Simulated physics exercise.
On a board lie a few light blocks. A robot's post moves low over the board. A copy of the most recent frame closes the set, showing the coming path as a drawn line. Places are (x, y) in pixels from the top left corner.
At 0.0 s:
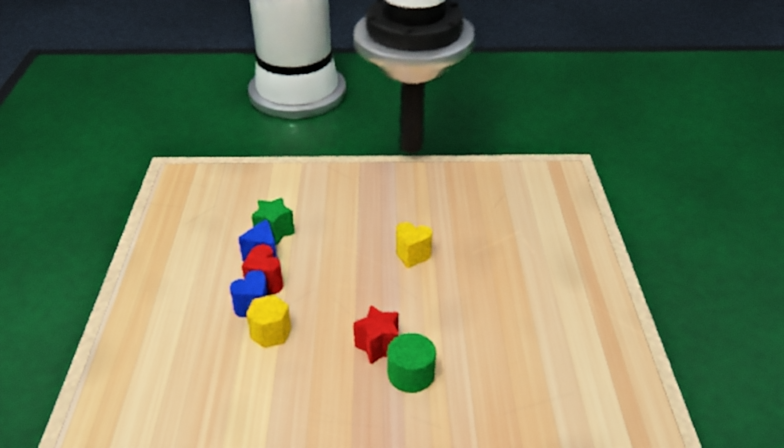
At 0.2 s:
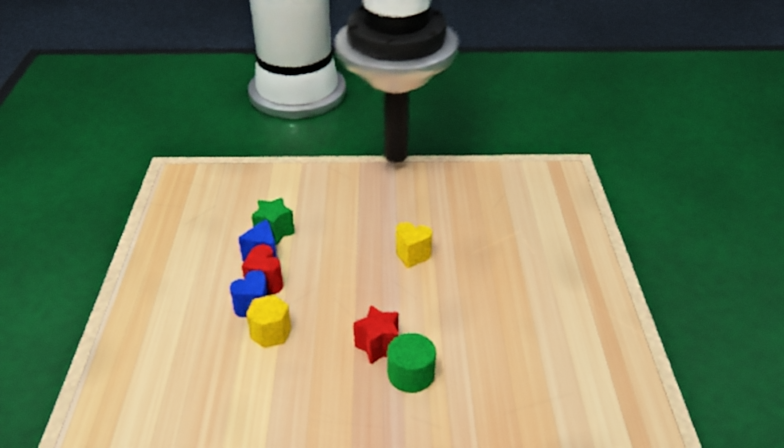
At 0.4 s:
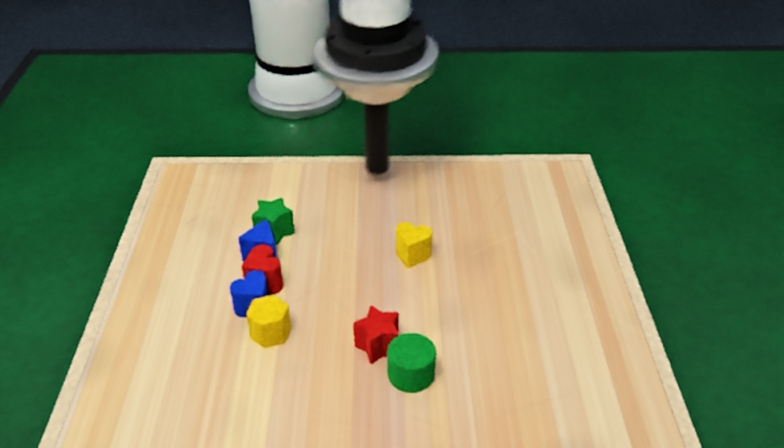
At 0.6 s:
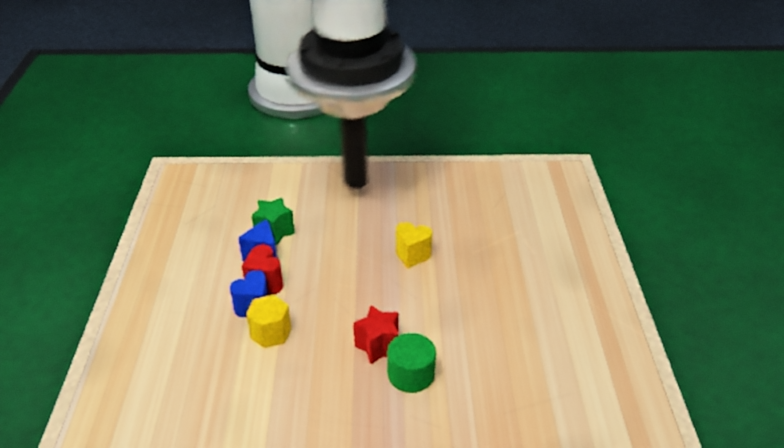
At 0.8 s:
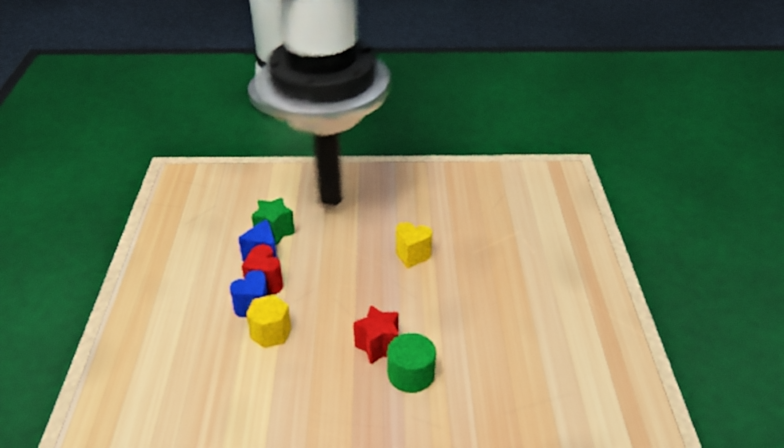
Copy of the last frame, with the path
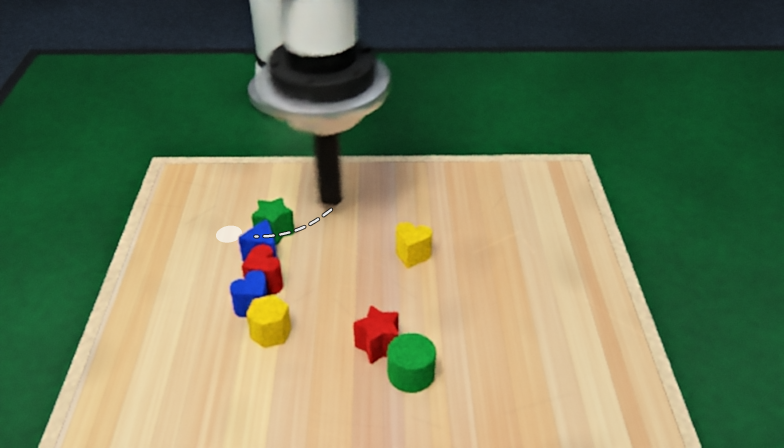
The footage shows a robot's dark post moving left and toward the viewer over a wooden board, from its far edge to a spot right of the green star, while the red, blue, green and yellow blocks stay still.
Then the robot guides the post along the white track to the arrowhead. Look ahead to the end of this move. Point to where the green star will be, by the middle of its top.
The point I'd pick in the picture is (197, 211).
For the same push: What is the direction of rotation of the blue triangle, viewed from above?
Answer: Against the clock.
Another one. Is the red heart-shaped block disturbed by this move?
At the moment the path ends, the red heart-shaped block still stands where it did.
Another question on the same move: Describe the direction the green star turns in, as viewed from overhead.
I'd predict that, seen from above, the green star rotates clockwise.
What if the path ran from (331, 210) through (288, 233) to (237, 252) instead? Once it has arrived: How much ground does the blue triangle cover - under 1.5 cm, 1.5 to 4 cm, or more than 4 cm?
Movement: 1.5 to 4 cm.
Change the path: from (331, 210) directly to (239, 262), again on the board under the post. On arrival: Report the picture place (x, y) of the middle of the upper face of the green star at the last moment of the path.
Just about (230, 218).
The line goes from (331, 210) via (304, 227) and (267, 236), ending at (229, 234).
What follows on the original path. One third of the way, post at (303, 217); nothing pushed yet.
Two thirds of the way, post at (265, 226); blue triangle at (248, 236), turned 60° anticlockwise; green star at (235, 213), turned 30° clockwise.
At the end, post at (227, 223); blue triangle at (248, 236), turned 60° anticlockwise; red heart-shaped block unmoved; green star at (197, 211), turned 25° clockwise.
